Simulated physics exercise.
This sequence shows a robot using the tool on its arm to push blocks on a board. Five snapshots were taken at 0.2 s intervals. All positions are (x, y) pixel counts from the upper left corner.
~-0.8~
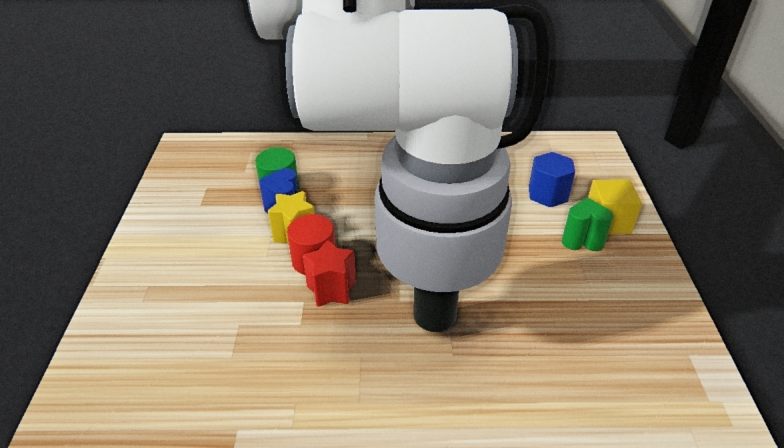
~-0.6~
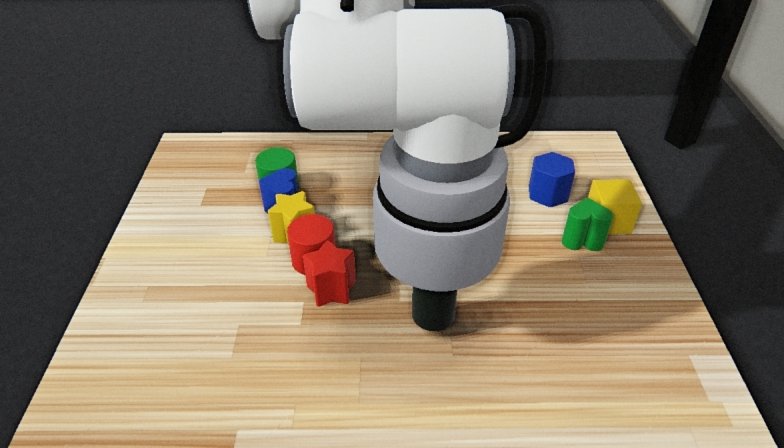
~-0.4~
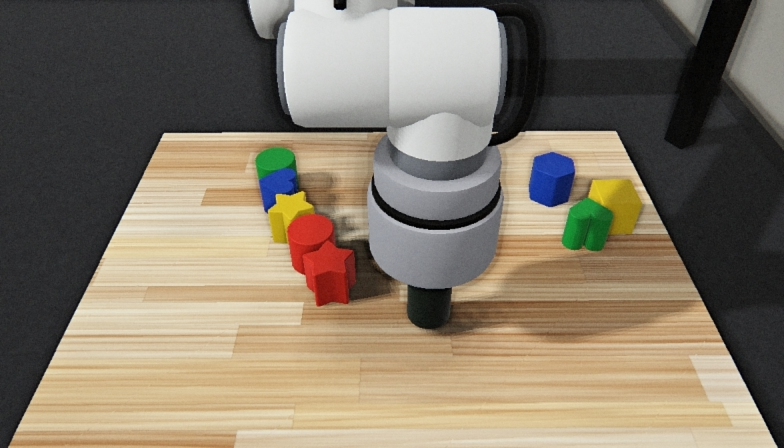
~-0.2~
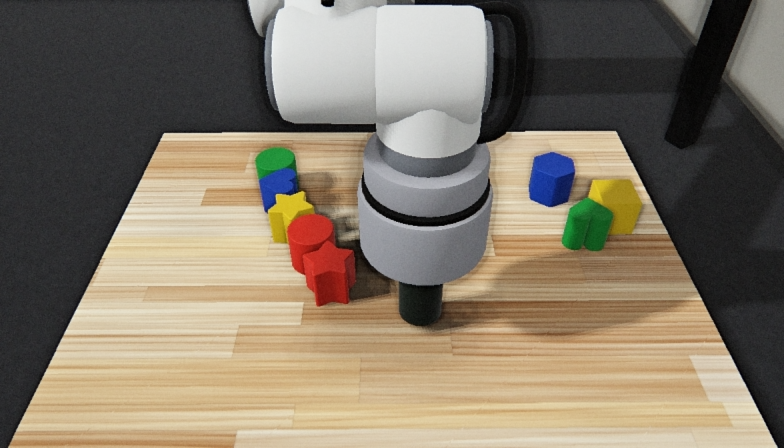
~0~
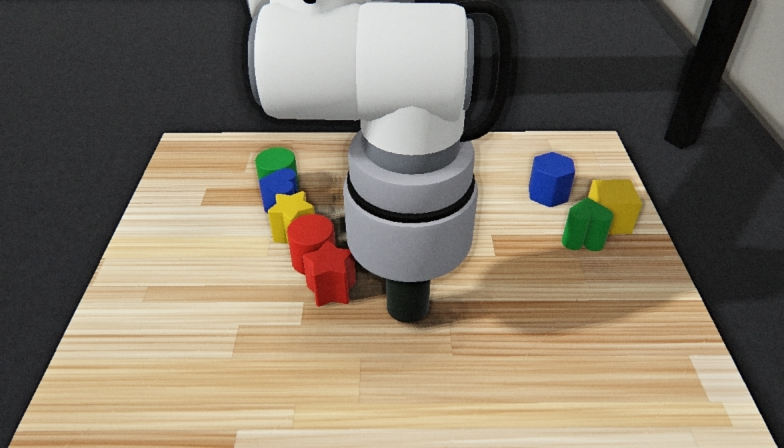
In the video, a white and gray robot arm with a dark, downward-pointing tool moves slightly left over a wooden board, nearing a red star block, while the colored blocks on both sides stay still.
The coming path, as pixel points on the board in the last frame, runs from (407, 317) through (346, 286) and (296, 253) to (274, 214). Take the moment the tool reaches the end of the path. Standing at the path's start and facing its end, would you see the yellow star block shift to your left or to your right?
Facing the way the path runs, start to end, you'll find the yellow star block has shifted left.
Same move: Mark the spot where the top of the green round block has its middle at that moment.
In the picture, it is at (279, 141).
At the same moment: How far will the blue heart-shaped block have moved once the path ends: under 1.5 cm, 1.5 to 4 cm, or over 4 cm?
Distance: Between 1.5 and 4 cm.
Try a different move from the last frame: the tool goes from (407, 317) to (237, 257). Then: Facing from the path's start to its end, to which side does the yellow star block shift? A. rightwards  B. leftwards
Correct choice: A.
What follows on the original path. One third of the way, tool at (345, 275); blue heart-shaped block at (280, 177); yellow star block at (274, 199), turned 15° clockwise; red round block at (287, 222); red star block at (305, 250).
Two thirds of the way, tool at (294, 242); green round block at (276, 155); blue heart-shaped block at (279, 175), turned 20° clockwise; yellow star block at (259, 195), turned 50° clockwise; red round block at (248, 220); red star block at (269, 249), turned 65° anticlockwise.
At the end, tool at (272, 204); green round block at (279, 141); blue heart-shaped block at (283, 161), turned 50° clockwise; yellow star block at (235, 181), turned 30° clockwise; red round block at (239, 219); red star block at (269, 249), turned 65° anticlockwise.
